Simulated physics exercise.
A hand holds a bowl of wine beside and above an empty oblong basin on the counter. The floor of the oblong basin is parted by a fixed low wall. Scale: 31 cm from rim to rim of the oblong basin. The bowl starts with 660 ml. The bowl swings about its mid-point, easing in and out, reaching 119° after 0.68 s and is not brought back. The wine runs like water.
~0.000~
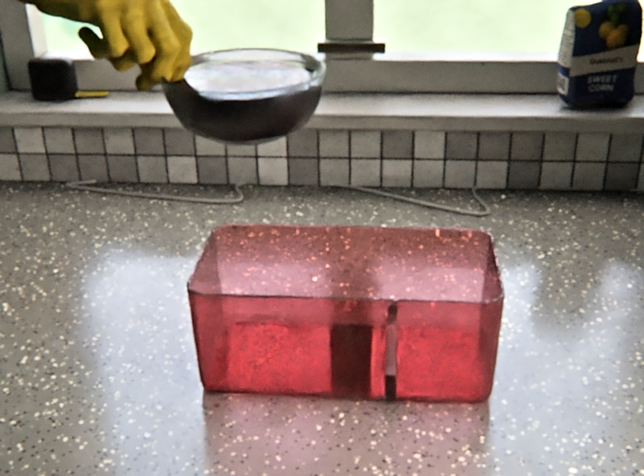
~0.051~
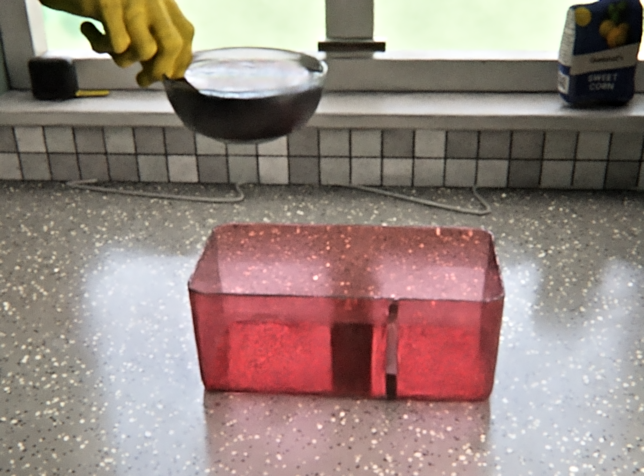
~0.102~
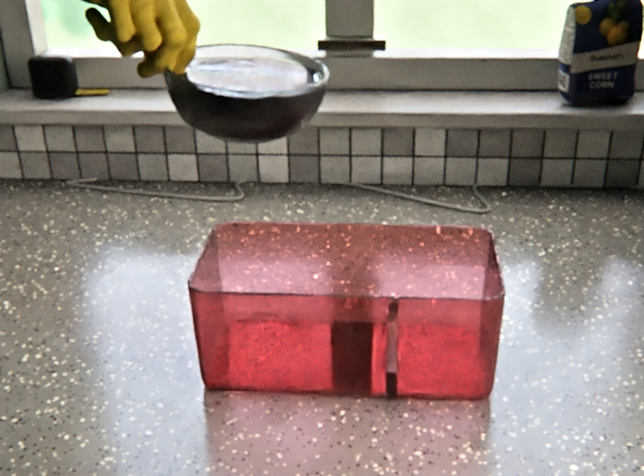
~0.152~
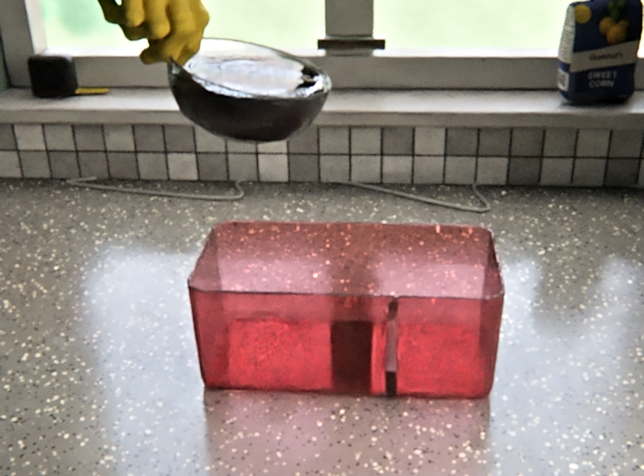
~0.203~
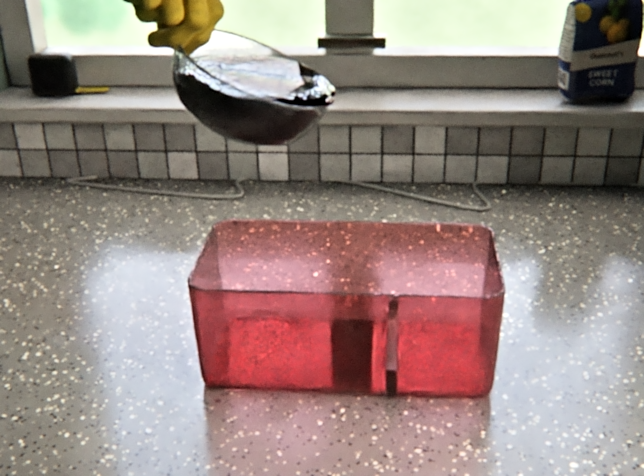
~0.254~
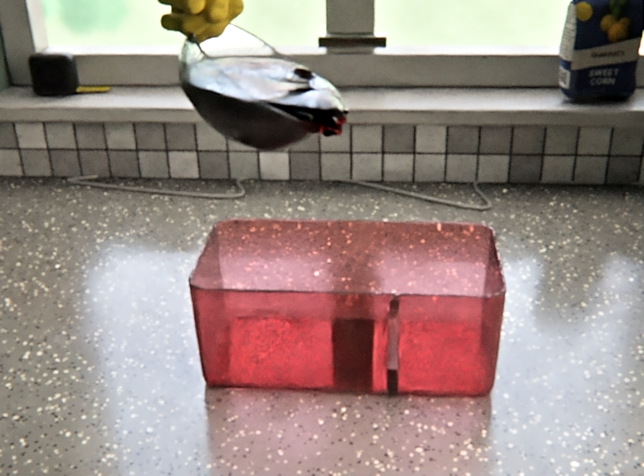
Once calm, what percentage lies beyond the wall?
Roughly 36 per cent is past the wall.
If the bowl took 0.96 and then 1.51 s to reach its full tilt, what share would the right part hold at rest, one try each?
First 45, then 55 per cent.
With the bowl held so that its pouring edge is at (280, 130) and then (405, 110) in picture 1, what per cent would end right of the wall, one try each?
In turn about 25 and 55 per cent.
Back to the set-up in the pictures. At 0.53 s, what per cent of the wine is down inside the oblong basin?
Near 62 in a hundred.
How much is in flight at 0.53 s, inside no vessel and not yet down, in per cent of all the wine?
Near 36 in a hundred.
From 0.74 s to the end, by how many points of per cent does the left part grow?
About 5 per cent.
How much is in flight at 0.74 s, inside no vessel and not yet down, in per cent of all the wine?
Near 7 in a hundred.
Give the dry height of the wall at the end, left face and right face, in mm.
Left about 16 mm, right about 12 mm.
Then, 0.53 s in, the tilt is 106° and 3 per cent is still to pour, 26 is left of the wall and 35 right of it.
Then, 0.74 s in, the tilt is 119° and 0 per cent is still to pour, 57 is left of the wall and 36 right of it.
Then, 0.95 s in, the tilt is 119° and 0 per cent is still to pour, 62 is left of the wall and 36 right of it.
Then, 1.18 s in, the tilt is 119° and 0 per cent is still to pour, 62 is left of the wall and 36 right of it.
Finally, 62 per cent lies left of the wall, 36 right of it and 3 outside.
